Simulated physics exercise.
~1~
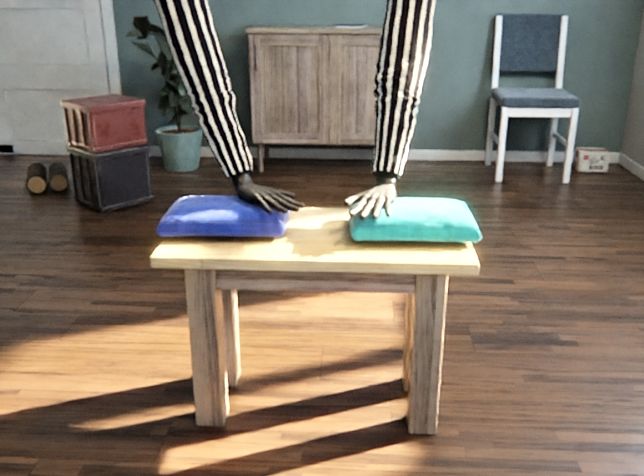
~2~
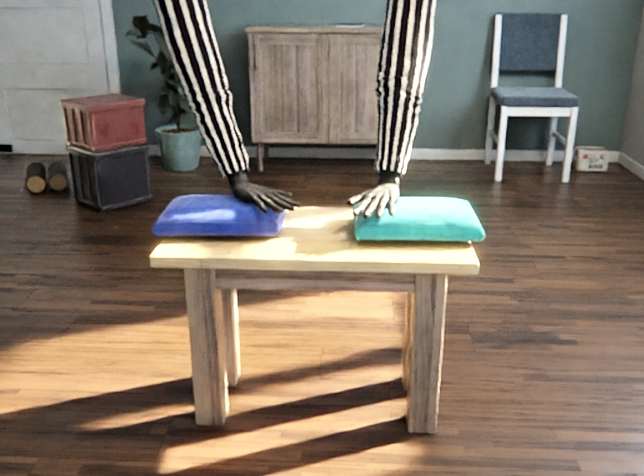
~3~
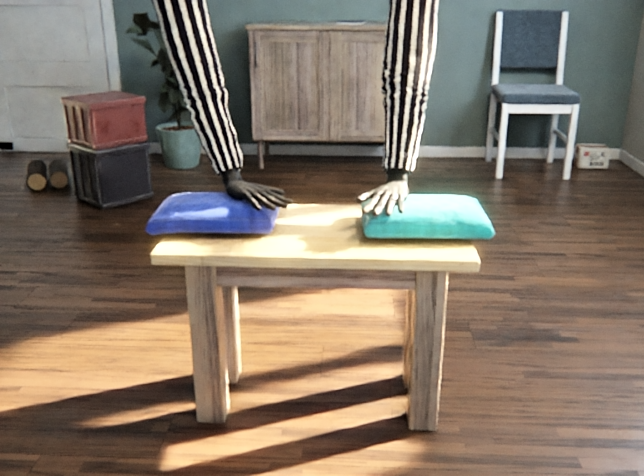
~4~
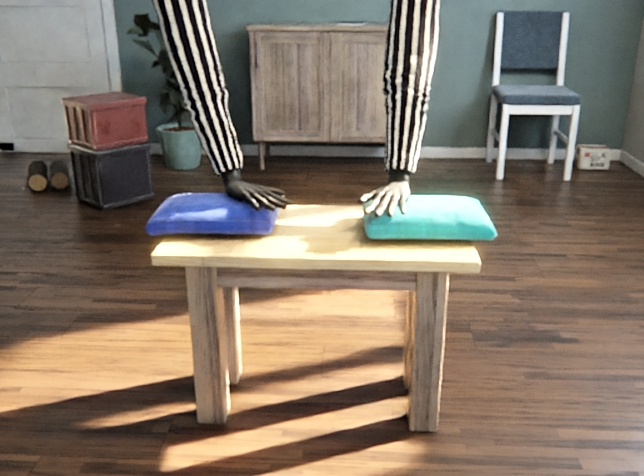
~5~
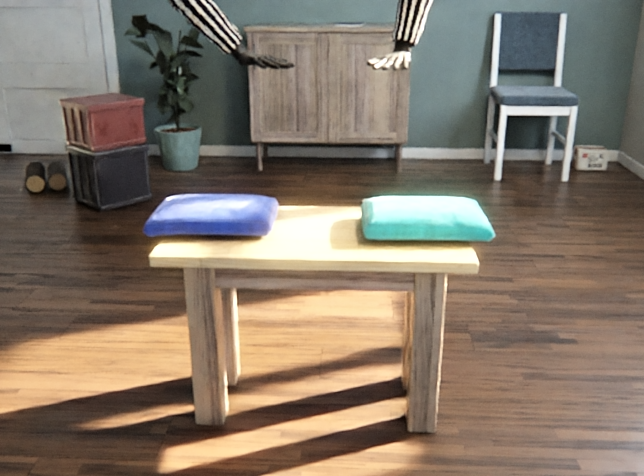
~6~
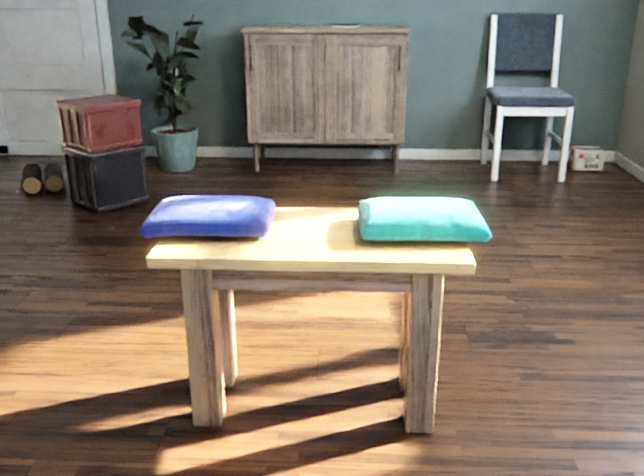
In a sunlit room with a wooden floor, two hands in striped sleeves pushed a blue sack left and a turquoise sack right toward the ends of a bench, then lifted away, and both sacks stayed resting on top.
